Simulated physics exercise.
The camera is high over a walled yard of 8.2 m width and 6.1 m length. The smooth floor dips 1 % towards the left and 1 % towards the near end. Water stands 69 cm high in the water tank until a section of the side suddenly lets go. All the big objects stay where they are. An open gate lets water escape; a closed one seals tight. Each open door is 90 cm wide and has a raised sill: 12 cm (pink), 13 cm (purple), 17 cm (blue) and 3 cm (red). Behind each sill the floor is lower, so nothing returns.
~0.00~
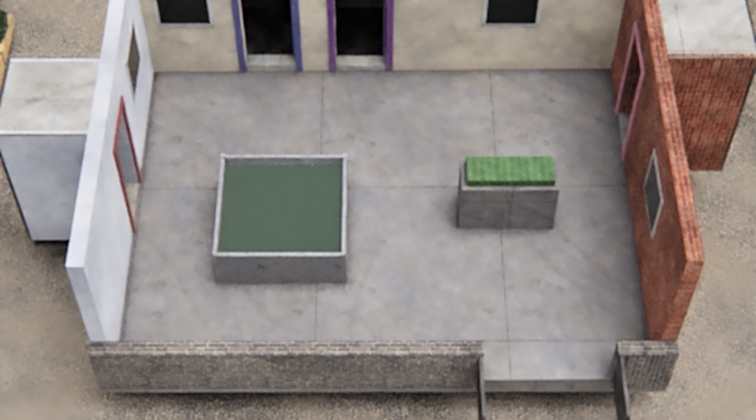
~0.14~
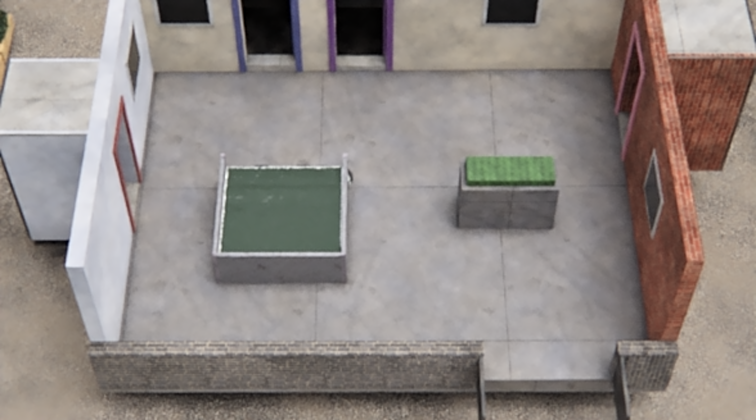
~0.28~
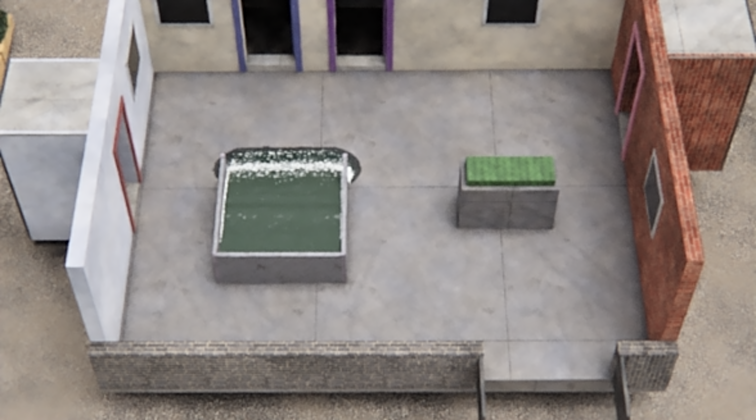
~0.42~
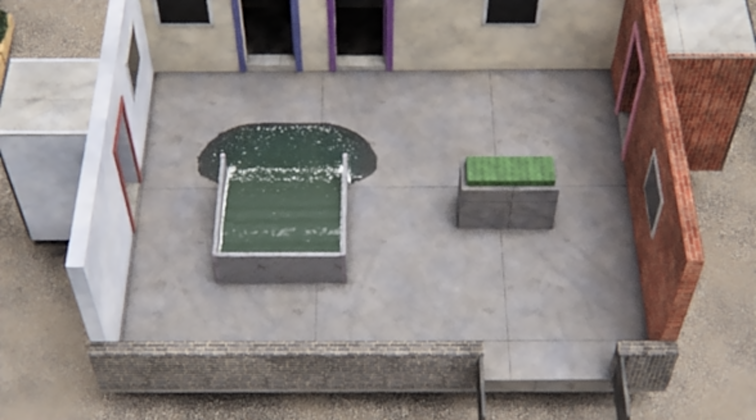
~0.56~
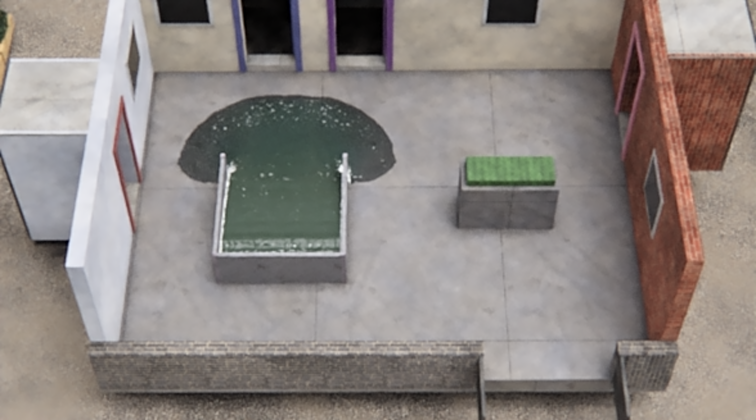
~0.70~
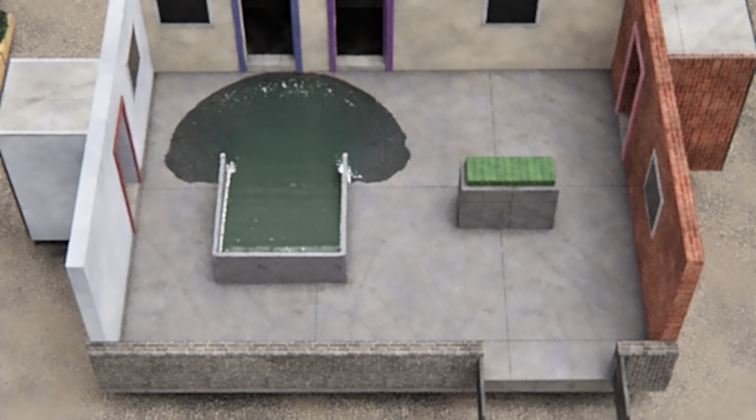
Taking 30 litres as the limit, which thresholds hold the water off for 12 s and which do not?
Door by door: At the pink door it does not reach the limit; at the purple door it goes over the limit; at the blue door it exceeds the limit; at the red door it goes over the limit.
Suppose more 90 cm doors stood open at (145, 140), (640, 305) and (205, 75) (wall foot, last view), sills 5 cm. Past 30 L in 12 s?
In turn: Over, under, past it.
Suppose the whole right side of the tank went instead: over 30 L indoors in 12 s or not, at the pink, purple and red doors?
Then: Pink under, purple below, red under.
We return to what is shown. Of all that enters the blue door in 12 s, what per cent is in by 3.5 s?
Some 100 per cent by then.
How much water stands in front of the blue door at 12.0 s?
About 2.0 cm.
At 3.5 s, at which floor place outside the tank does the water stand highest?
Near (153, 85).
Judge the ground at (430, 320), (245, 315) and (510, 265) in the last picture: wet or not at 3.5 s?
In turn: Not reached, not reached, dry.
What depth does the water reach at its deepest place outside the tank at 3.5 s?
Roughly 25 cm.
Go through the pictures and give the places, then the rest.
The first frame shows still water, 69 cm deep, in the water tank at (282, 207).
In the second frame, the front is at (349, 180), 1.1 m from the gap on the water tank's far side; 0.5 m2 of floor is under water; 69 cm left at the back of the water tank.
In the third frame, water pours out on the water tank's far side and has run 1.2 m, to (353, 160); typically 12 cm deep outside, 69 cm at the water tank's back.
In the fourth frame, water pours out on the water tank's far side and has run 1.6 m, to (363, 144); typically 10 cm deep outside, 68 cm at the water tank's back.
In the fifth frame, water pours out on the water tank's far side and has run 2.0 m, to (333, 102); typically 8 cm deep outside, 60 cm at the water tank's back.
In the sixth frame, water pours out on the water tank's far side and has run 2.5 m, to (267, 77); typically 6 cm deep outside, 59 cm at the water tank's back.
After 1.4 s water covers 25 % of the floor and is deepest (37 cm) near (294, 77); pink door not reached, purple door 26 cm at the sill, 13 L in, blue door 37 cm at the sill, 60 L in, red door not reached.
After 2.2 s water covers 25 % of the floor and is deepest (40 cm) near (154, 78); pink door not reached, purple door 27 cm at the sill, 59 L in, blue door 33 cm at the sill, 148 L in, red door not reached.
After 3.5 s water covers 40 % of the floor and is deepest (25 cm) near (153, 85); pink door not reached, purple door 16 cm at the sill, 101 L in, blue door 17 cm at the sill, 199 L in, red door 7 cm at the sill, 0 L in.
After 7.0 s water covers 80 % of the floor and is deepest (16 cm) near (116, 368); pink door 5 cm at the sill, 0 L in, purple door 4 cm at the sill, 104 L in, blue door 6 cm at the sill, 201 L in, red door 7 cm at the sill, 28 L in.
After 12.0 s water covers 95 % of the floor and is deepest (10 cm) near (116, 368); pink door 2 cm at the sill, 0 L in, purple door 1 cm at the sill, 104 L in, blue door 2 cm at the sill, 201 L in, red door 5 cm at the sill, 53 L in.
